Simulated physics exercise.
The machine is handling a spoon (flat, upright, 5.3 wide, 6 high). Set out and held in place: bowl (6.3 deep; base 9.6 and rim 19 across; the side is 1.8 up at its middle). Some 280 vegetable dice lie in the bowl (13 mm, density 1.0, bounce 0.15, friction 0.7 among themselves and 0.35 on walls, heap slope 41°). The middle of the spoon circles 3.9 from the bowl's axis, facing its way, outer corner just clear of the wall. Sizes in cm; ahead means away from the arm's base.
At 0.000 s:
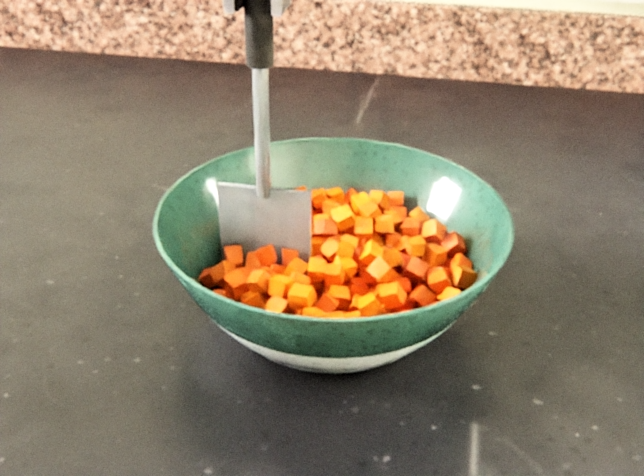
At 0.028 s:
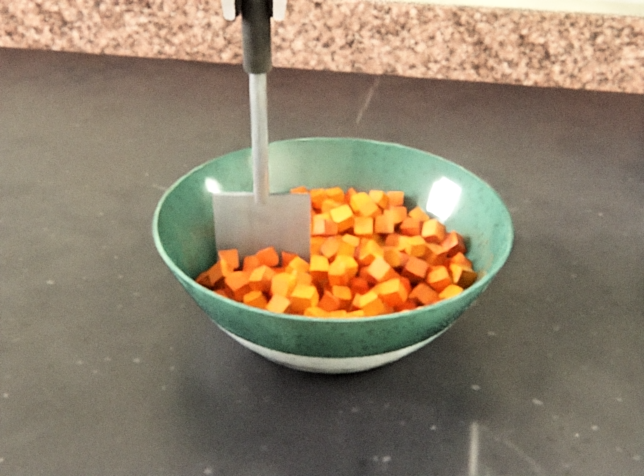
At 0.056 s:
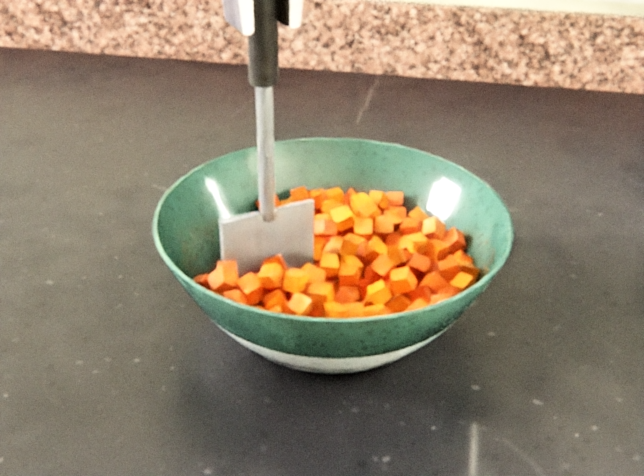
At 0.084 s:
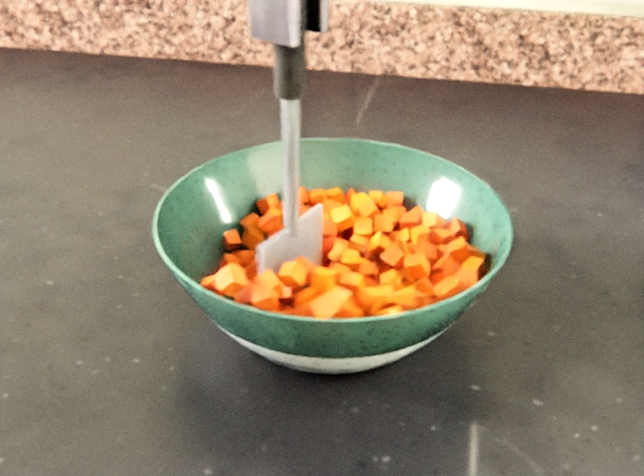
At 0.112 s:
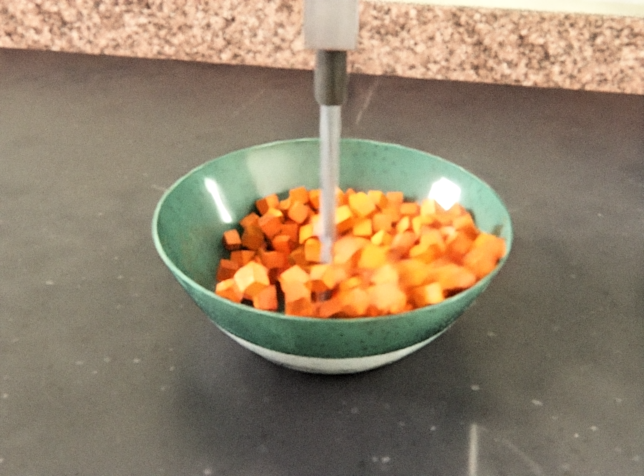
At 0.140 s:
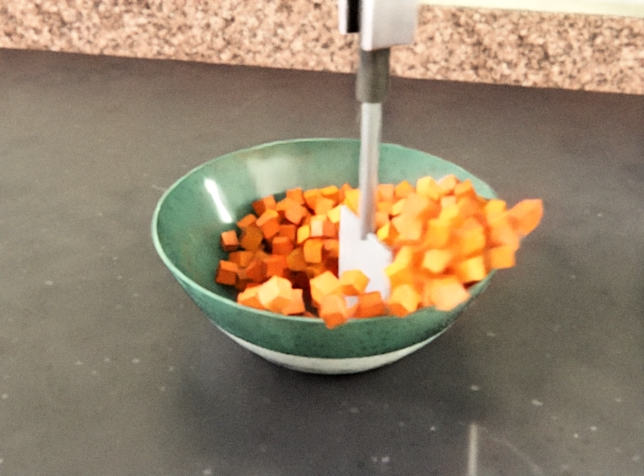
At first, a flat metal blade on a machine arm rests among orange cubes at the left of a green bowl. It turns and sweeps rightward through the heap, pushing the cubes along. By the end, the cubes are piled high at the right, some jutting past the rim, with the left side thinned.
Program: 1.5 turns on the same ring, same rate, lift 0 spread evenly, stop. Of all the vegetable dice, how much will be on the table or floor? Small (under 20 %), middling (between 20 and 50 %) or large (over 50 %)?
On the table or floor the share is large, over 50 %.
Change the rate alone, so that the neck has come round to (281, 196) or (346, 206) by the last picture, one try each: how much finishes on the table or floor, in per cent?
About 30 and 50 per cent.
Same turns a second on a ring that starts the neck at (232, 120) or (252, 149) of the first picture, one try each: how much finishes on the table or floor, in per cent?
About 35 and 65 per cent.
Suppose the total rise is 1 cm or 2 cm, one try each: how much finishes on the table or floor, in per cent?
About 65 and 55 per cent.
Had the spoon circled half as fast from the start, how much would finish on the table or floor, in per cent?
Then about 30 per cent.
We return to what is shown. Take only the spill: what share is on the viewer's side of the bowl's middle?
Some 40 per cent.
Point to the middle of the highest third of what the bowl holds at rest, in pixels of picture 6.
At about (373, 230).
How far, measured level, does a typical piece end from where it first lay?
Roughly 22 cm.
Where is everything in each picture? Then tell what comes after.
The first picture shows spoon neck at (263, 163), 0° round; upper third of the load around (344, 255), from x 210 to 465, top at y 195; 282 in the bowl.
The second picture shows spoon neck at (261, 169), 10° round; upper third of the load around (343, 260), from x 210 to 465, top at y 195.
The third picture shows spoon neck at (267, 185), 38° round; upper third of the load around (346, 276), from x 205 to 465, top at y 195.
The fourth picture shows spoon neck at (292, 199), 67° round; upper third of the load around (363, 280), from x 210 to 475, top at y 195.
The fifth picture shows spoon neck at (329, 206), 96° round; upper third of the load around (401, 273), from x 225 to 495, top at y 195; 281 in the bowl, 1 in flight or on the tool.
The sixth picture shows spoon neck at (368, 203), 125° round; upper third of the load around (436, 246), from x 225 to 530, top at y 190; 274 in the bowl, 8 in flight or on the tool.
After 0.29 s, 283° round, highest piece 13 above the table; 196 in the bowl, 17 on the table or floor, 69 in flight or on the tool.
After 0.44 s, 80° round, highest piece 10 above the table; 142 in the bowl, 101 on the table or floor, 39 in flight or on the tool.
After 0.72 s, 180° round, highest piece 5 above the table; 176 on the table or floor, 106 in the bowl.
After 1.42 s, 180° round, highest piece 5 above the table; 176 on the table or floor, 106 in the bowl.
At rest, 176 on the table or floor, 106 in the bowl. That is 62 % on the table or floor.
